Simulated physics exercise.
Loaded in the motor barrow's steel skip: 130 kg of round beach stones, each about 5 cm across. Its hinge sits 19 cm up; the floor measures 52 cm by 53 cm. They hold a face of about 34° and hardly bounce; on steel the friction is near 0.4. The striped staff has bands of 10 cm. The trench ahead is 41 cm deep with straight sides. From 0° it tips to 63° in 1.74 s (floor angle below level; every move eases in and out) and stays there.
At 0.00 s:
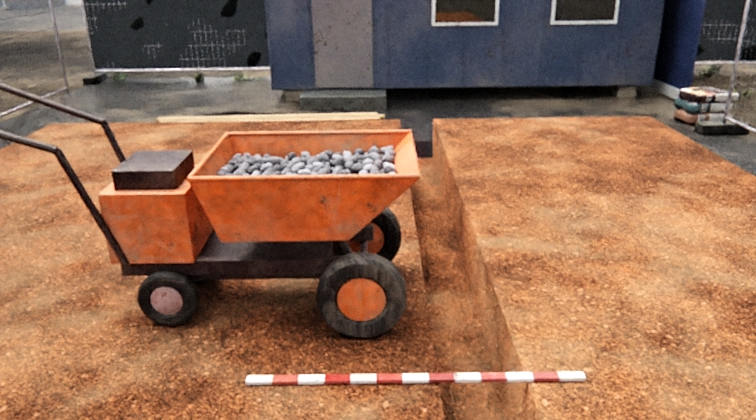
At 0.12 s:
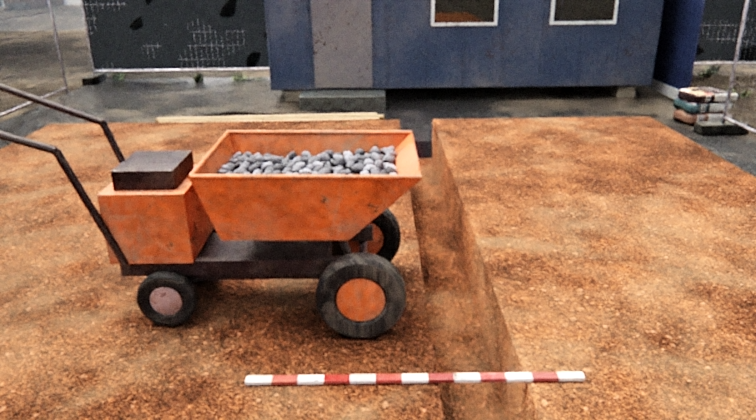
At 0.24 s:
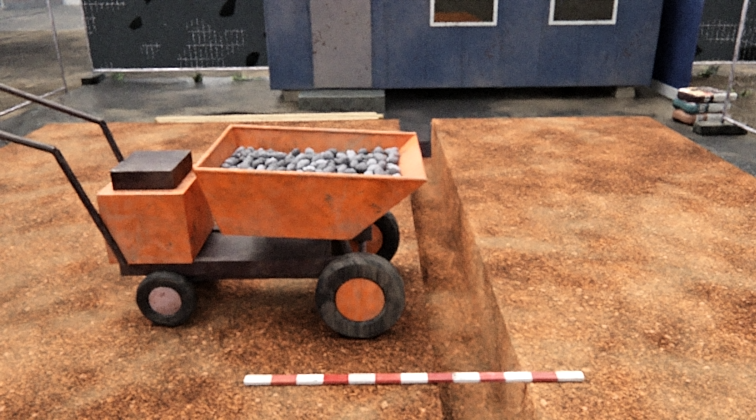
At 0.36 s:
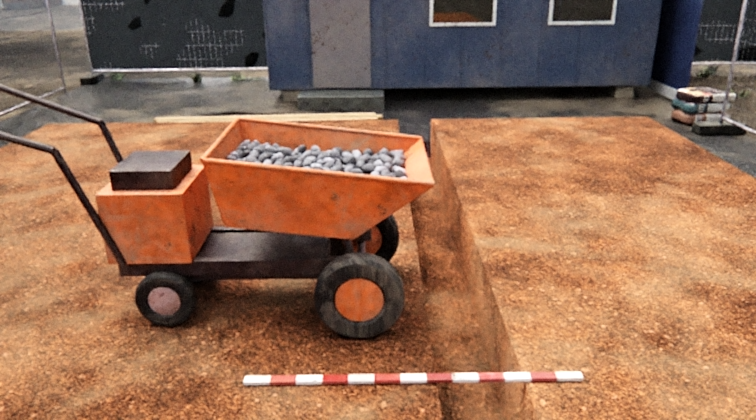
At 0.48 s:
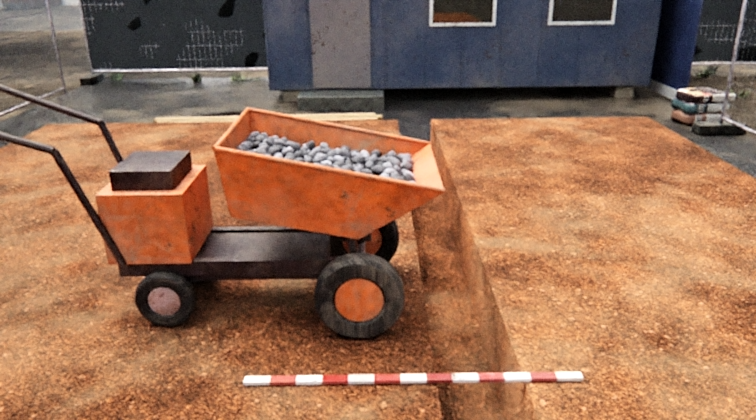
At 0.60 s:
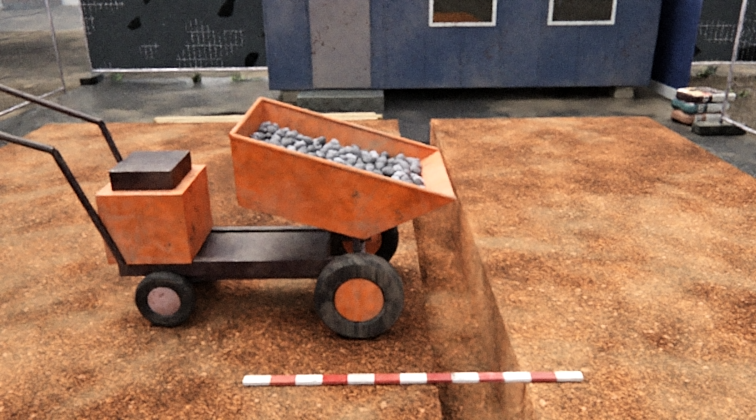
At the start, an orange motor barrow with a level skip full of grey stones stands beside a trench, a red and white striped staff in front. The skip slowly tilts forward to the right, its rear rising clear of the dark chassis, while the stones shift slightly inside and the barrow stays put.
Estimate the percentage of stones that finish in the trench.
Some 22 per cent of it.
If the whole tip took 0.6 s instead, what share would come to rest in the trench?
In that case some 10 per cent.
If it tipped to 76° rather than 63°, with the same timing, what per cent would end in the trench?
Then about 25 per cent.
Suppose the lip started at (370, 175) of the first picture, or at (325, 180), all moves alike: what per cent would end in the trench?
Near 70 per cent from the first place, 100 from the second.
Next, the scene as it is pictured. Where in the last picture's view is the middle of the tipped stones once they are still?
Near (542, 293).
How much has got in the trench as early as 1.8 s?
Some 0 per cent.
After 1.3 s the floor is at 53°; 100 % in the skip; the foremost stones are at (488, 228).
After 1.8 s the floor is at 63°; 46 % in the skip, 1 % in the trench, 53 % past the trench; the foremost stones are at (621, 301).
After 2.2 s the floor is at 63°; 19 % in the skip, 3 % in the trench, 78 % past the trench; the foremost stones are at (707, 308).
After 4.1 s the floor is at 63°; 0 % in the skip, 22 % in the trench, 78 % past the trench; the foremost stones are past the picture's edge.
